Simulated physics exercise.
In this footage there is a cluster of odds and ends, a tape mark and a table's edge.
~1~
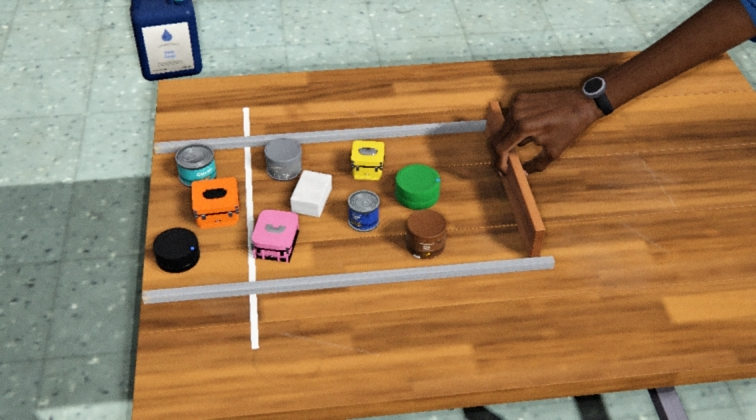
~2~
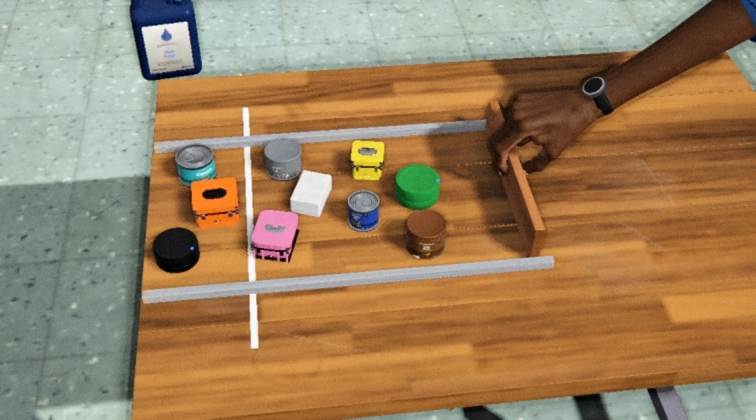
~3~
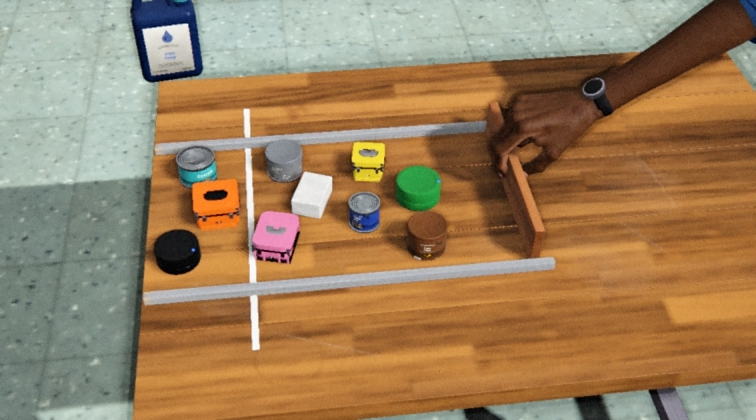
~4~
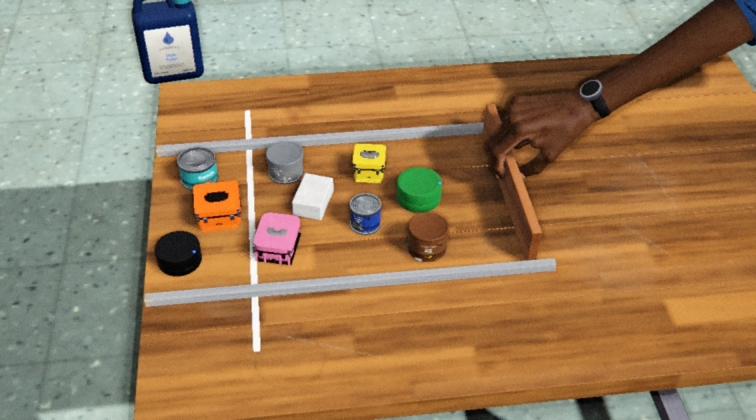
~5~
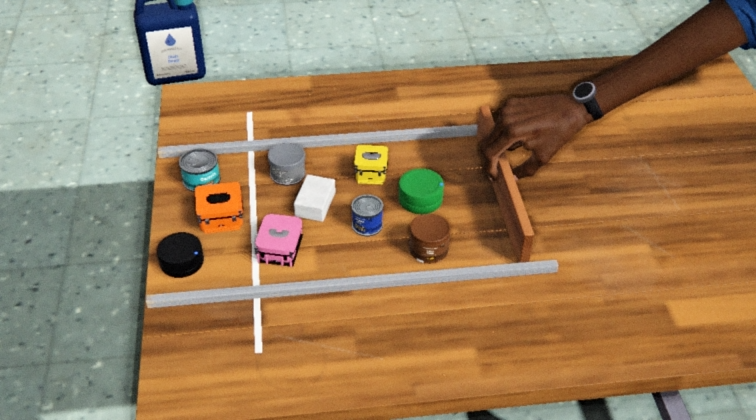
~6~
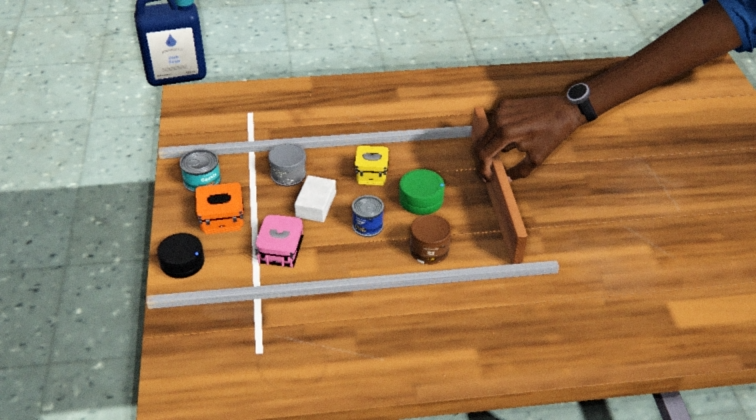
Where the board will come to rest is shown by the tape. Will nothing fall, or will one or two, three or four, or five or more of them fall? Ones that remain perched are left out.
No drops.
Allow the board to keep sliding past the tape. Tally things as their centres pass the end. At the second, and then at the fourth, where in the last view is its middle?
The first puts it near (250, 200), the next near (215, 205).
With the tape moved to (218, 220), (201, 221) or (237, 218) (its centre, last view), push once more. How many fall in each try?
Per try: 3; 6; 3.
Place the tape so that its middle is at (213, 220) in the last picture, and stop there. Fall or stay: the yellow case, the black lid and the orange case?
The yellow case? It is safe. The black lid? It does not stay. The orange case? It does not stay.
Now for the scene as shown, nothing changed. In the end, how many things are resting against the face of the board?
Looks like 4 of them, all told.
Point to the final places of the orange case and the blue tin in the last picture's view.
Orange case: About (156, 218); blue tin: About (239, 228).
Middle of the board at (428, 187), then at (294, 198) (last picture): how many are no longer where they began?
2 and 8.
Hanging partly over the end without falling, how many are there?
The overhang total is 3.
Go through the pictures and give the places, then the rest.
In the first picture, black lid (177, 250); turquoise tin (196, 166); orange case (216, 203); board (513, 176); tape (250, 212).
In the second picture, turquoise tin (196, 166); yellow case (368, 160).
In the third picture, orange case (217, 205); blue tin (364, 213).
In the fourth picture, black lid (179, 253); brown tub (428, 238).
In the fifth picture, turquoise tin (200, 170); pink case (280, 241).
In the sixth picture, black lid (181, 255); turquoise tin (201, 171); orange case (220, 208); board (496, 182); tape (254, 217).
Soon after, none off yet; black lid at rest near (181, 255); turquoise tin at rest near (201, 171); orange case at rest near (220, 208).
After that, none off yet; black lid at rest near (181, 255); turquoise tin at rest near (201, 171); orange case displaced a little near (197, 212).
In the end, the number that fall off is zero.
